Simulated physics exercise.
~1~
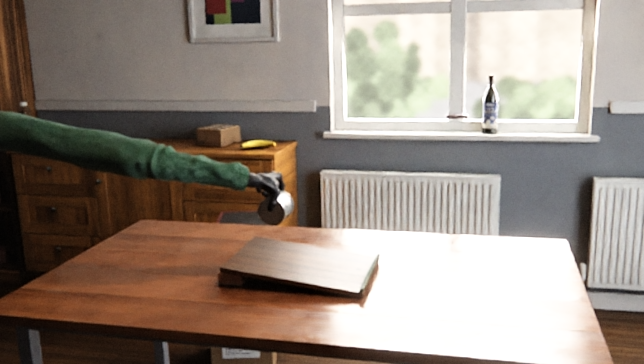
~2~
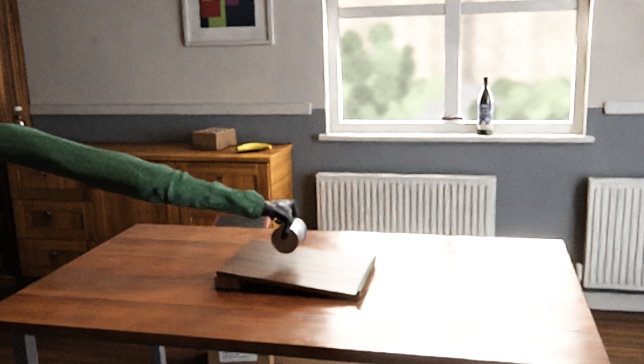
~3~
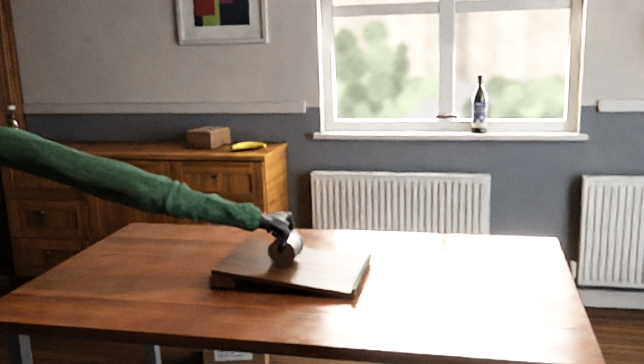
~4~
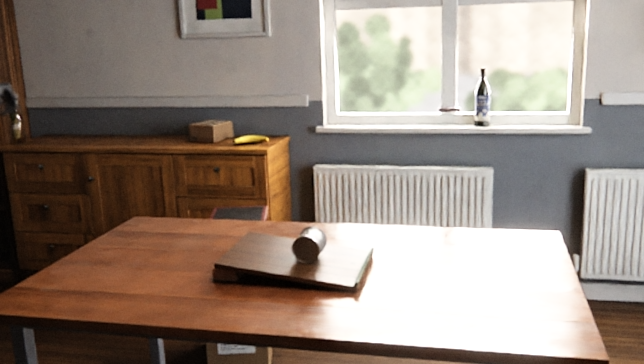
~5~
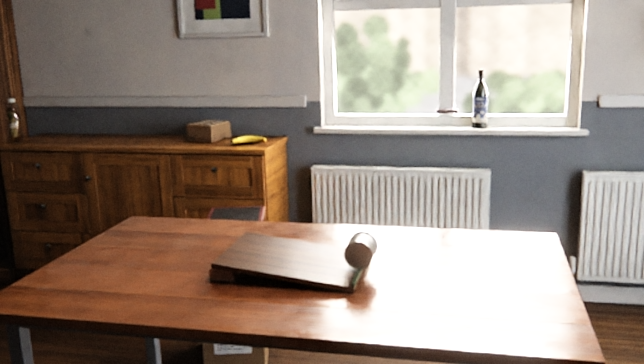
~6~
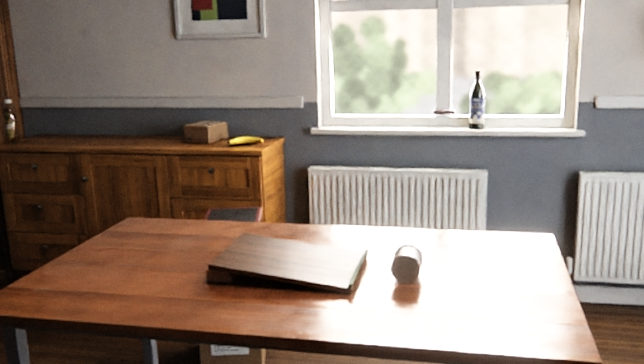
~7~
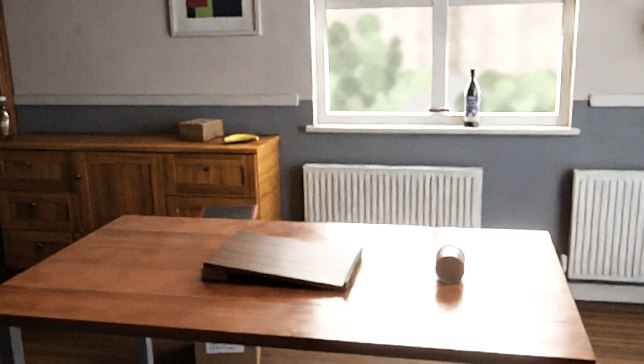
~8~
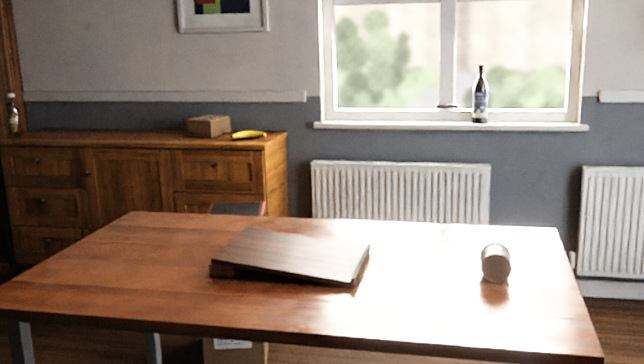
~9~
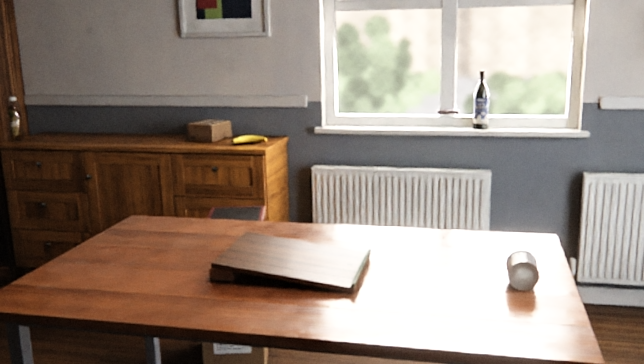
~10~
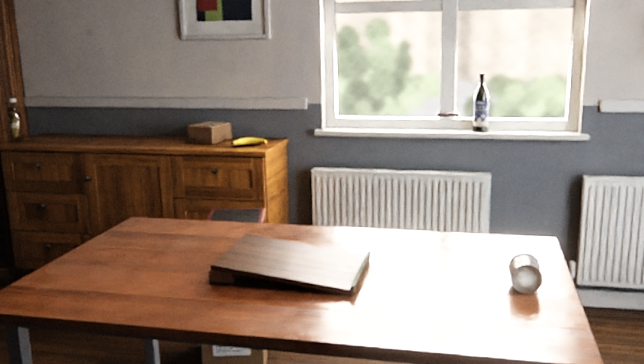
A grey tin, held by a dark-gloved hand in a green sleeve, hovers over a dark board that rests tilted on a reddish-brown wooden table, seen from slightly above by a gently swaying camera. Behind are a wooden sideboard with a box and a yellow banana, white radiators, and a bright window with a bottle on its sill. The hand lowers the tin onto the board, lets go and withdraws to the left. The tin rolls right, down the board and off its edge. It continues across the tabletop, slows, and stops near the right end, while the board stays put.
